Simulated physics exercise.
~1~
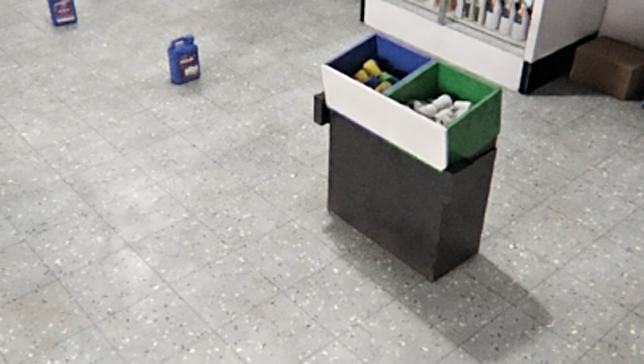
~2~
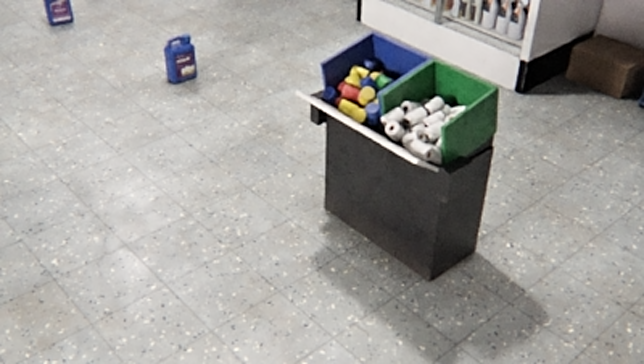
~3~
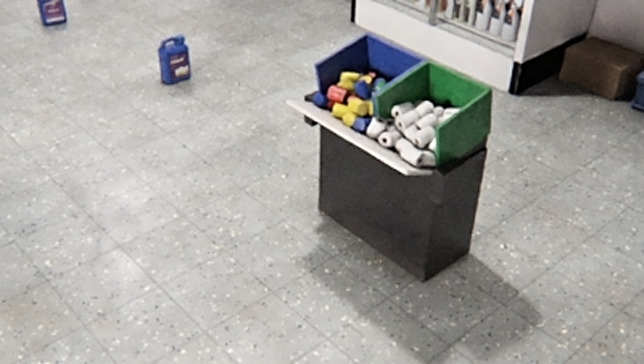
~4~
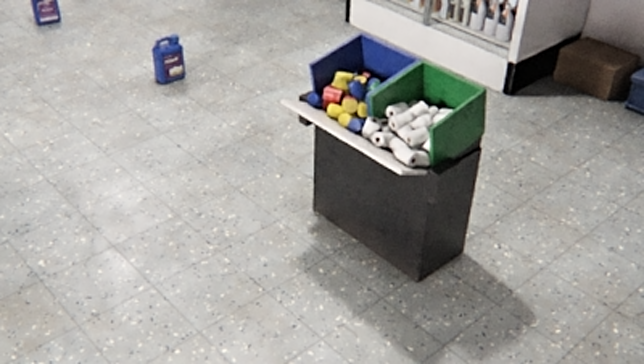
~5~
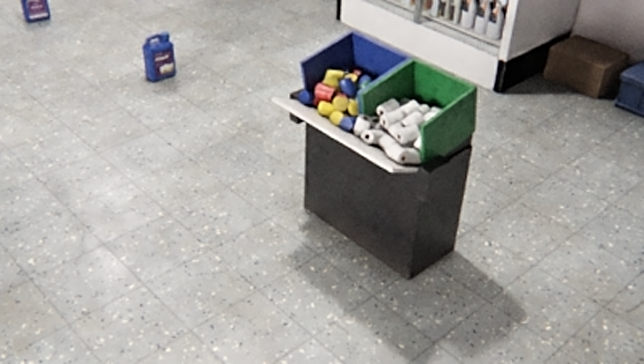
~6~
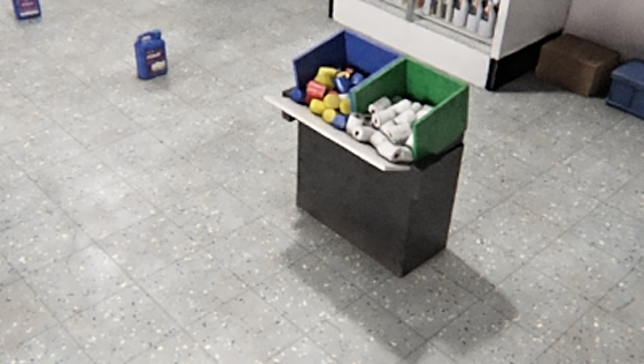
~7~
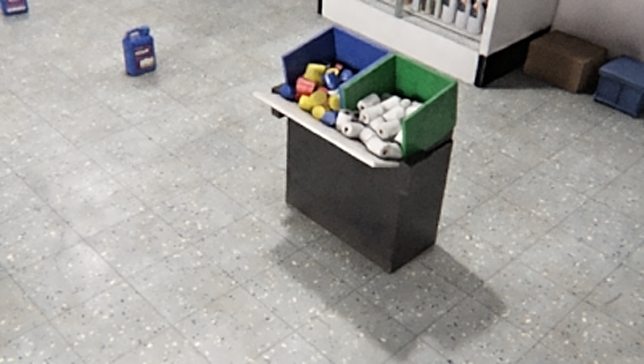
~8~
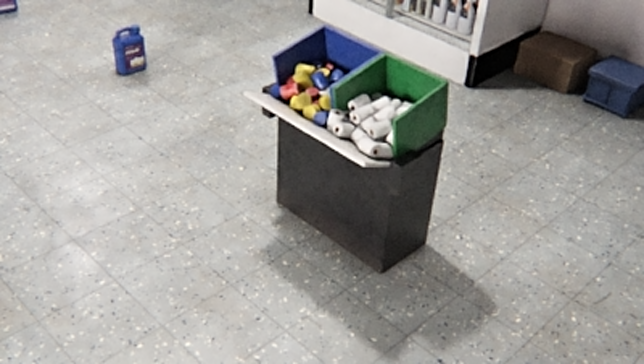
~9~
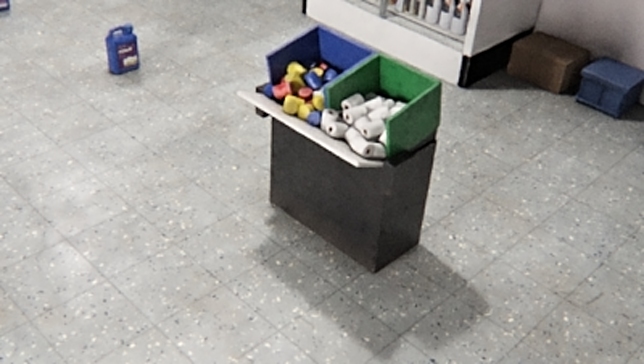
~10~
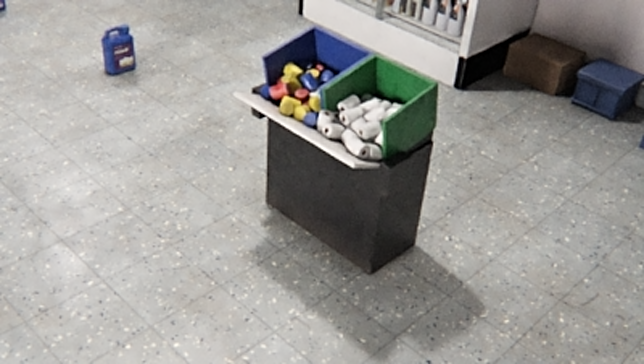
At first, a green bin and a blue bin sit side by side on a dark stand, their low front closed by an upright white flap. The flap then swings outward and down, revealing white paper rolls in the green bin and red, yellow and blue spice jars in the other. The contents shift toward the opening, and some come to rest on the lowered flap. As the view drifts slightly right, the pile barely moves. It ends with the flap held open like a shelf and nothing fallen to the floor.
